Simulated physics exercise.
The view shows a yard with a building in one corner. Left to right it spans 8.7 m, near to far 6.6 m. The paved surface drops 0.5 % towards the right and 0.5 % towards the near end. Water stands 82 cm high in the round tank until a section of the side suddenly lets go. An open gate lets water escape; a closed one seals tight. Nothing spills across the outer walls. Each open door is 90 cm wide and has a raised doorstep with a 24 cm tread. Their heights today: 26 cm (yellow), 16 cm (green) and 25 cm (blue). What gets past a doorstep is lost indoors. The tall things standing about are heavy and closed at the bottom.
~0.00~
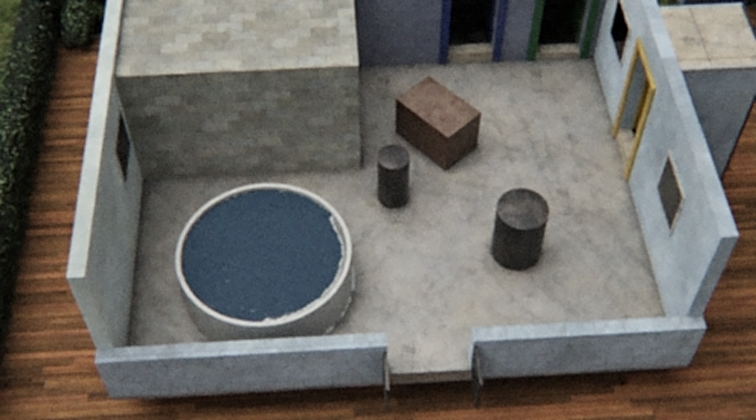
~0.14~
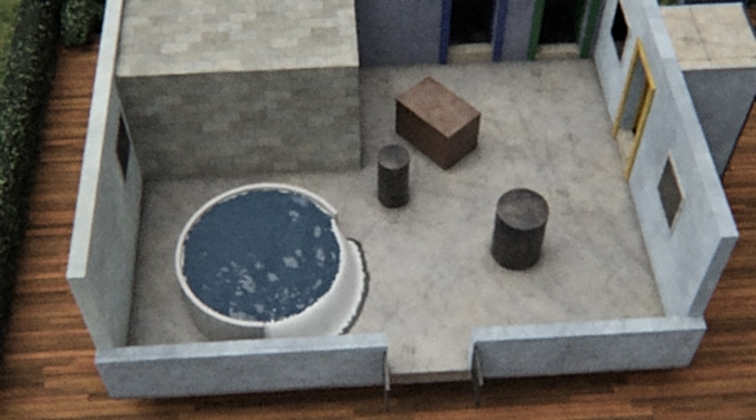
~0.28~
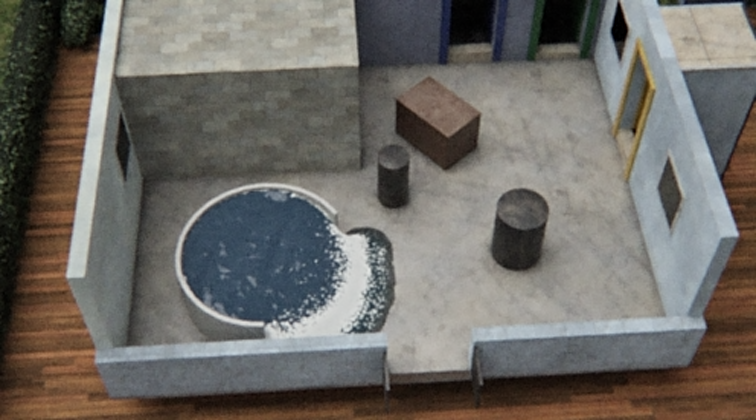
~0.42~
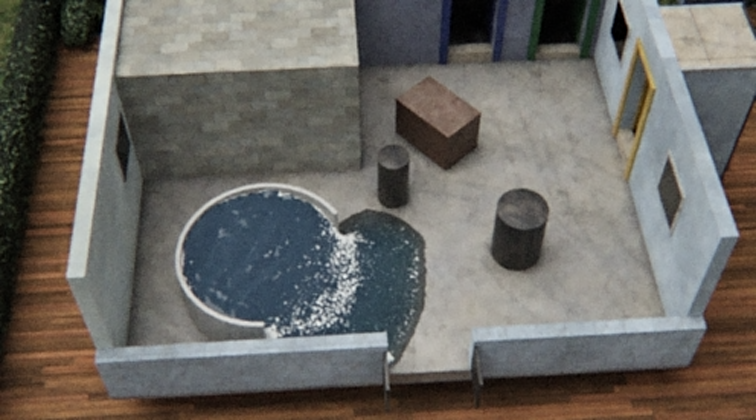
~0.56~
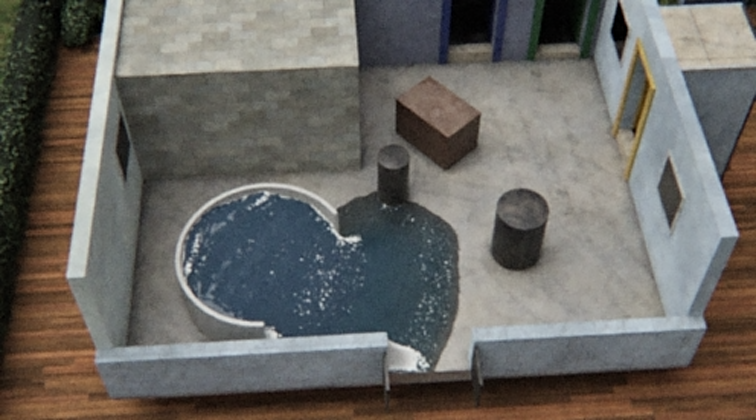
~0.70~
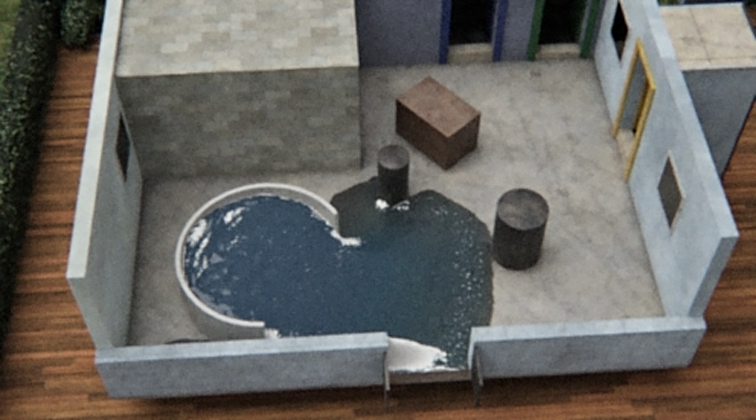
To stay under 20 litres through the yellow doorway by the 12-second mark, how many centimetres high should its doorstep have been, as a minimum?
It would have to be roughly 12.5 cm high.
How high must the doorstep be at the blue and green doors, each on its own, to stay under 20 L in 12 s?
About 15 cm at blue and 29 cm at green.
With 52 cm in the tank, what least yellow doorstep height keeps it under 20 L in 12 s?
Then roughly 7.5 cm.
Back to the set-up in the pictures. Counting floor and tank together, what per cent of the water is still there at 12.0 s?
Some 80 per cent remains.
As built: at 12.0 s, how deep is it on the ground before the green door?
Some 10.0 cm.
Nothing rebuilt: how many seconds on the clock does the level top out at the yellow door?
Near 3.0 s.
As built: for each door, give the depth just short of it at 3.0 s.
In cm: Yellow 21, green 0, blue 0.
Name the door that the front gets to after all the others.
It is the blue one.
After 1.4 s water covers 40 % of the floor, deepest (48 cm) near (298, 365); it has not reached the yellow door.
After 3.0 s water covers 65 % of the floor, deepest (53 cm) near (665, 325); 21 cm at the yellow door, 0 litres in over its 26 cm doorstep.
After 12.0 s water covers 100 % of the floor, deepest (22 cm) near (671, 345); 11 cm at the yellow door, 0 litres in over its 26 cm doorstep.
At the yellow door as built, the water arrived by 2.0 s and peaked near 21 cm at 3.0 s.
With a doorstep of 11 cm, 34 litres would have come in within the 12 s; with 14.5 cm, 10 litres. So under 20 litres takes about 12.5 cm.
